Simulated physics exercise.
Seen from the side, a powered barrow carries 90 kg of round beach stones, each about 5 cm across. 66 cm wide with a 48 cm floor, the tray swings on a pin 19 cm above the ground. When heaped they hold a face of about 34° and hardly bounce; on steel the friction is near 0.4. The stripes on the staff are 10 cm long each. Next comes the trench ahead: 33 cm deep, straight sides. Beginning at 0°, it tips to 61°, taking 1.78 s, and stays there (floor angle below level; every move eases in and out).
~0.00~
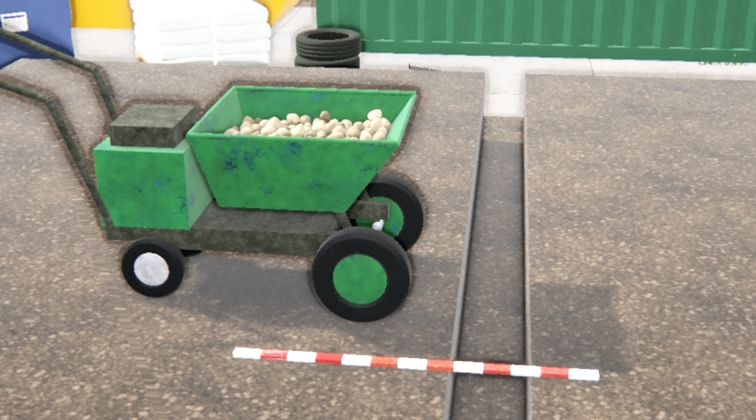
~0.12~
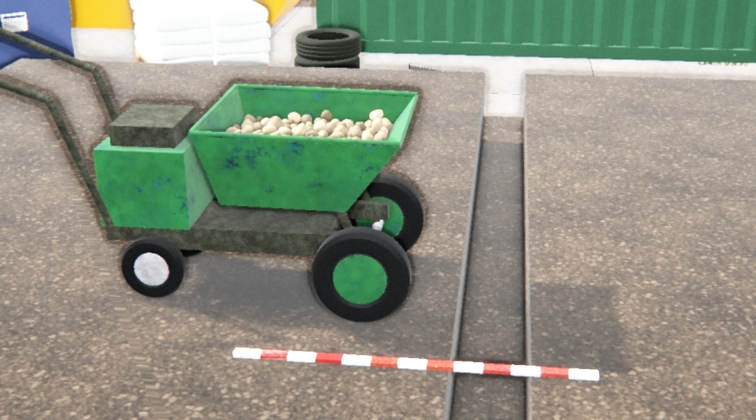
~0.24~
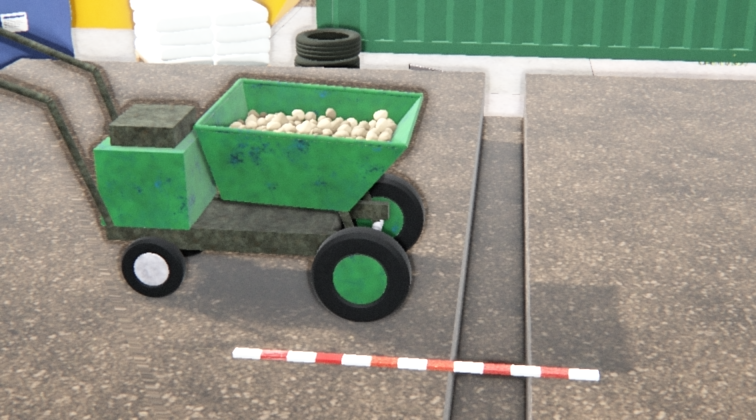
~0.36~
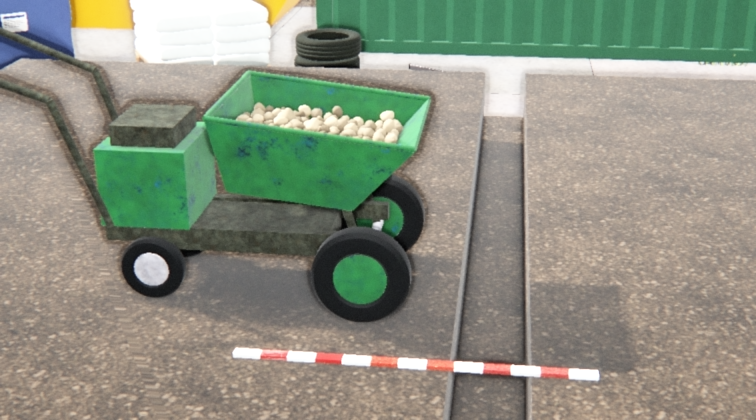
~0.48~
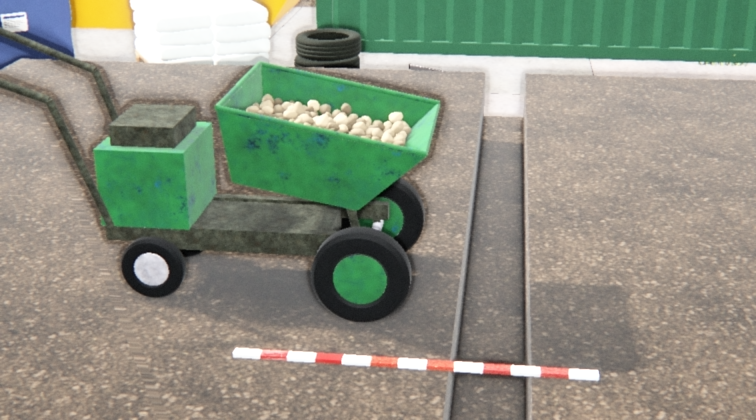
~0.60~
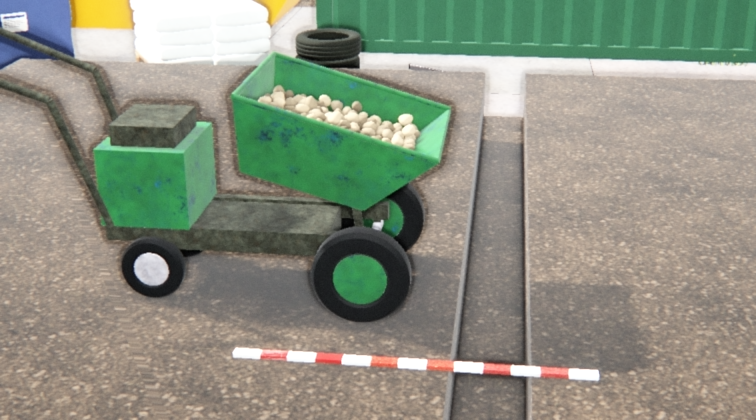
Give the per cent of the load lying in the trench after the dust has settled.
Close to 39 in every hundred.
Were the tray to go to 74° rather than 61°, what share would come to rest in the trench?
Then about 30 per cent.
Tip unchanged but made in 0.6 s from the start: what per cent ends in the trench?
Roughly 25 per cent would.
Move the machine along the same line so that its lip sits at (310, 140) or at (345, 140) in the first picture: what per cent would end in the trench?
About 70 per cent from the first spot, about 80 from the second.
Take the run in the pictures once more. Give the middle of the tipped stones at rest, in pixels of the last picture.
Around (541, 290).
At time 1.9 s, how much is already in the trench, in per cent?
About 5 per cent by then.
After 1.3 s the floor is at 52°; 100 % in the tray; the foremost stones are at (480, 191).
After 1.9 s the floor is at 61°; 77 % in the tray, 5 % in the trench, 18 % past the trench; the foremost stones are at (592, 301).
After 2.2 s the floor is at 61°; 51 % in the tray, 8 % in the trench, 41 % past the trench; the foremost stones are at (665, 293).
After 4.2 s the floor is at 61°; 15 % in the tray, 39 % in the trench, 46 % past the trench; the foremost stones are at (716, 280).
